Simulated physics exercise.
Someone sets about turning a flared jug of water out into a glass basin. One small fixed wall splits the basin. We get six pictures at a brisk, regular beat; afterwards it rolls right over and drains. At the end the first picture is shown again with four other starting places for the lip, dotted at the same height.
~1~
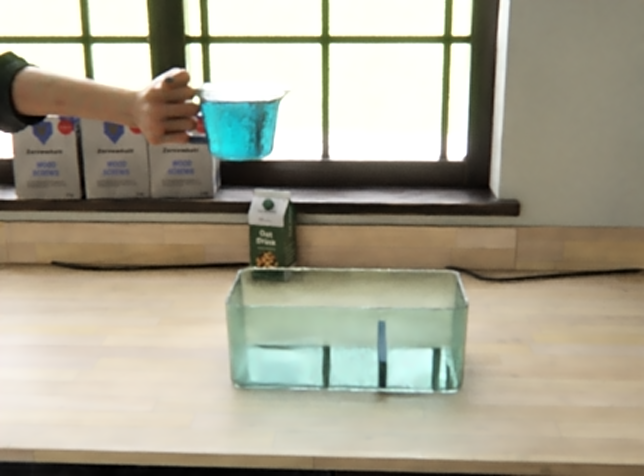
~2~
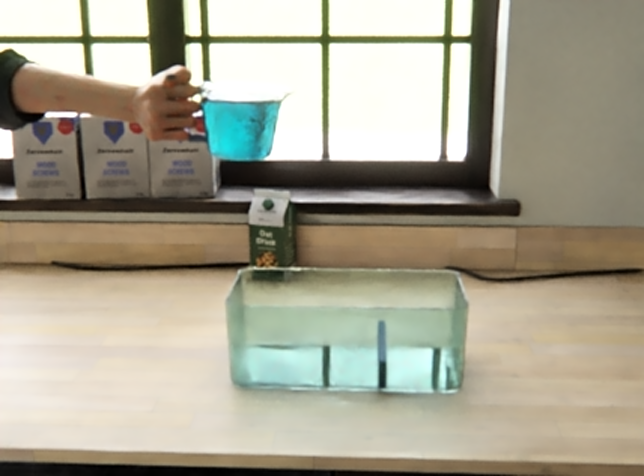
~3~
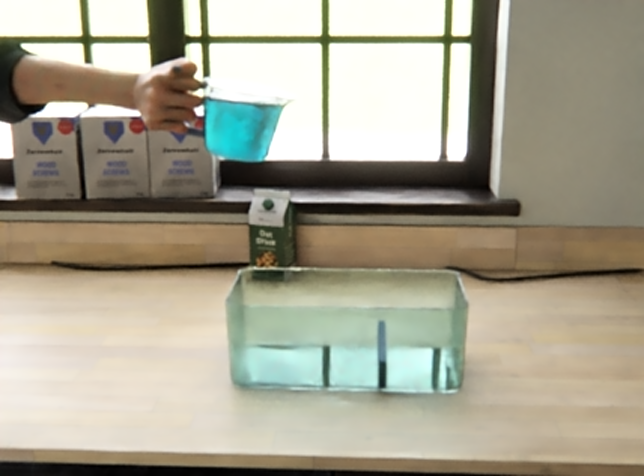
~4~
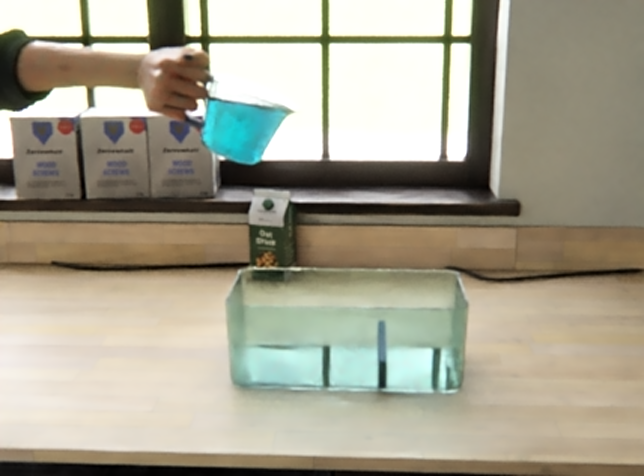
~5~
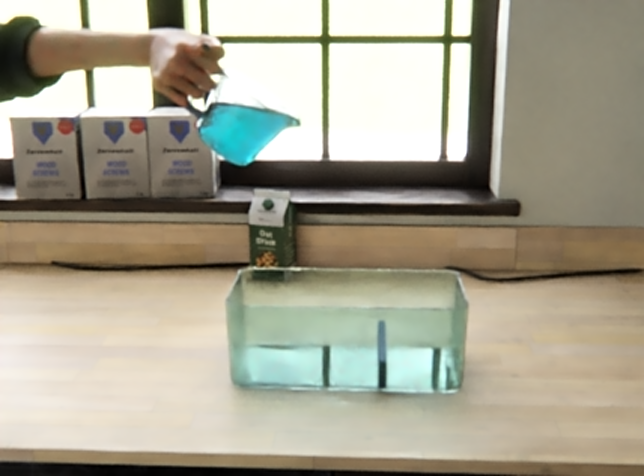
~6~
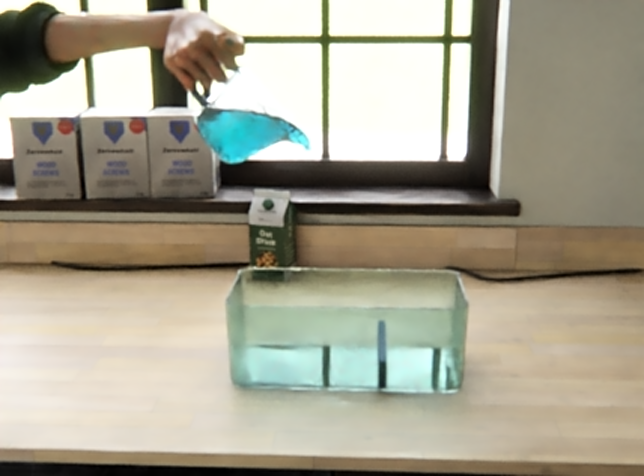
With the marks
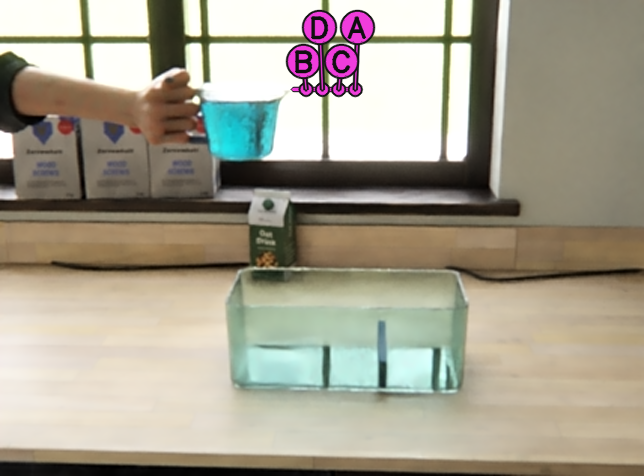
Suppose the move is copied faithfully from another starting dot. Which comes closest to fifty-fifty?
Go for A.
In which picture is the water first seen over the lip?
Picture 5.
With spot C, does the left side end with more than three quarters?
No, it does not.
On the marked copy, A at (355, 89); B at (306, 89); C at (338, 89); D at (322, 89).
If A is chosen, about 47 % ends left of the wall and 46 % right of it; 7 % is lost outside.
If B is chosen, about 79 % ends left of the wall and 8 % right of it; 12 % is lost outside.
If C is chosen, about 59 % ends left of the wall and 33 % right of it; 9 % is lost outside.
If D is chosen, about 72 % ends left of the wall and 19 % right of it; 9 % is lost outside.
